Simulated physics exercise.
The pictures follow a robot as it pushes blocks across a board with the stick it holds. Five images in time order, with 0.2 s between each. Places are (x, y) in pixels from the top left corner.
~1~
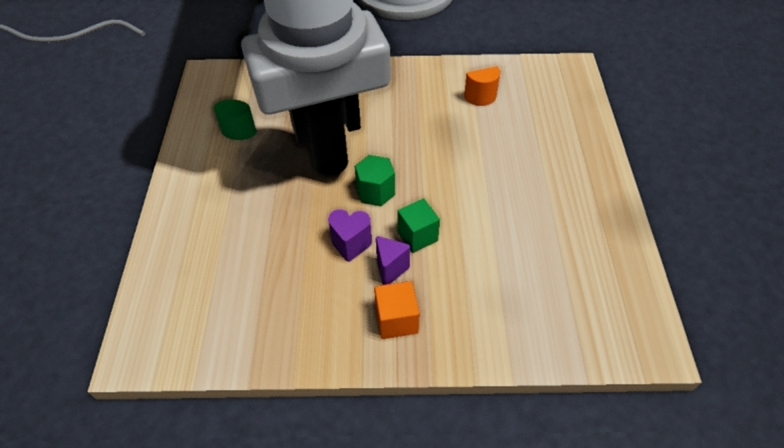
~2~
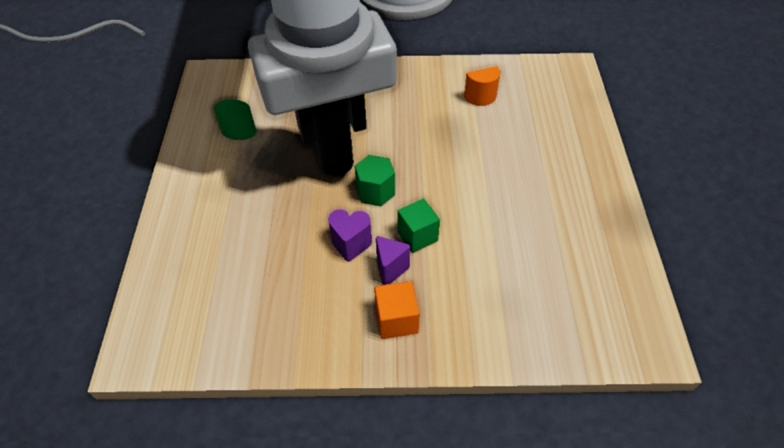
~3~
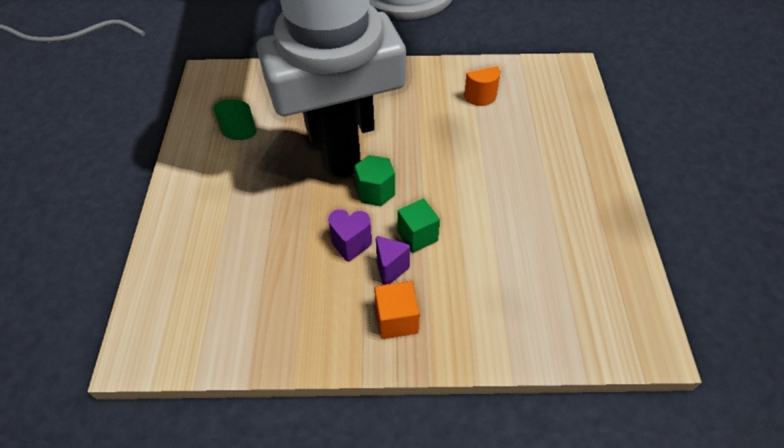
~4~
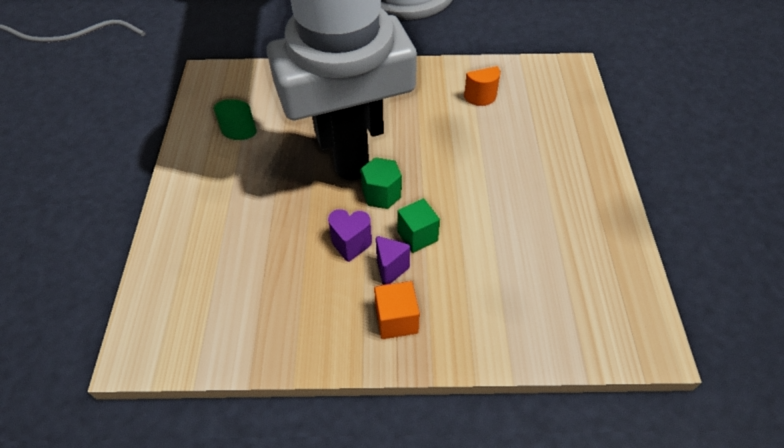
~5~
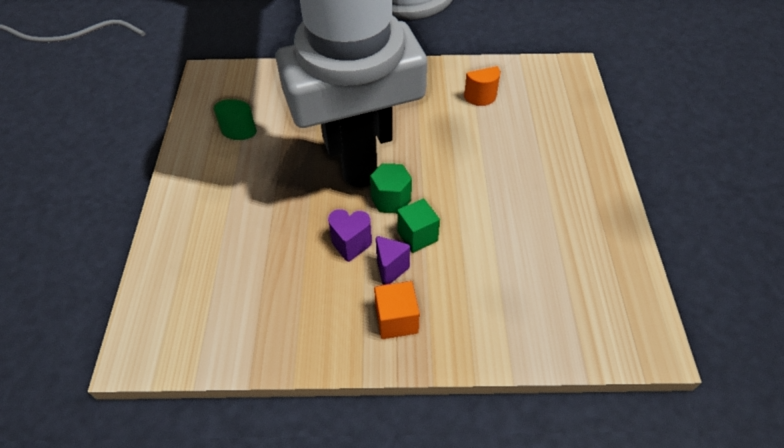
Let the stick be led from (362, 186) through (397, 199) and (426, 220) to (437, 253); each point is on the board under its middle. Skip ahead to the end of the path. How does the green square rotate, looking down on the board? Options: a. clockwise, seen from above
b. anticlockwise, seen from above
I choose a.
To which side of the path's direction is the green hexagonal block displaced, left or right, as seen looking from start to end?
Left.
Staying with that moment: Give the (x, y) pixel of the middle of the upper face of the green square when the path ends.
It is going to be at (436, 261).
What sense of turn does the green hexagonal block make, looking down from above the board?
Looking down on the board, it turns counter-clockwise.
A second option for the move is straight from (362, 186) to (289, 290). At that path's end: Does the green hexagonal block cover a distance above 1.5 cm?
No, that is not how it ends up.
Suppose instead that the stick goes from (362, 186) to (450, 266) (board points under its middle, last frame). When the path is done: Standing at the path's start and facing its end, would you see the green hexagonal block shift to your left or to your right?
Answer: Leftward.
What follows on the original path. One third of the way, stick at (397, 188); green hexagonal block at (430, 189); green square at (425, 217), turned 30° clockwise.
Two thirds of the way, stick at (427, 210); green hexagonal block at (465, 205), turned 25° anticlockwise; green square at (431, 229), turned 55° clockwise.
At the end, stick at (438, 242); purple three-sided block in place; green hexagonal block at (474, 212), turned 50° anticlockwise; green square at (436, 261), turned 45° clockwise.
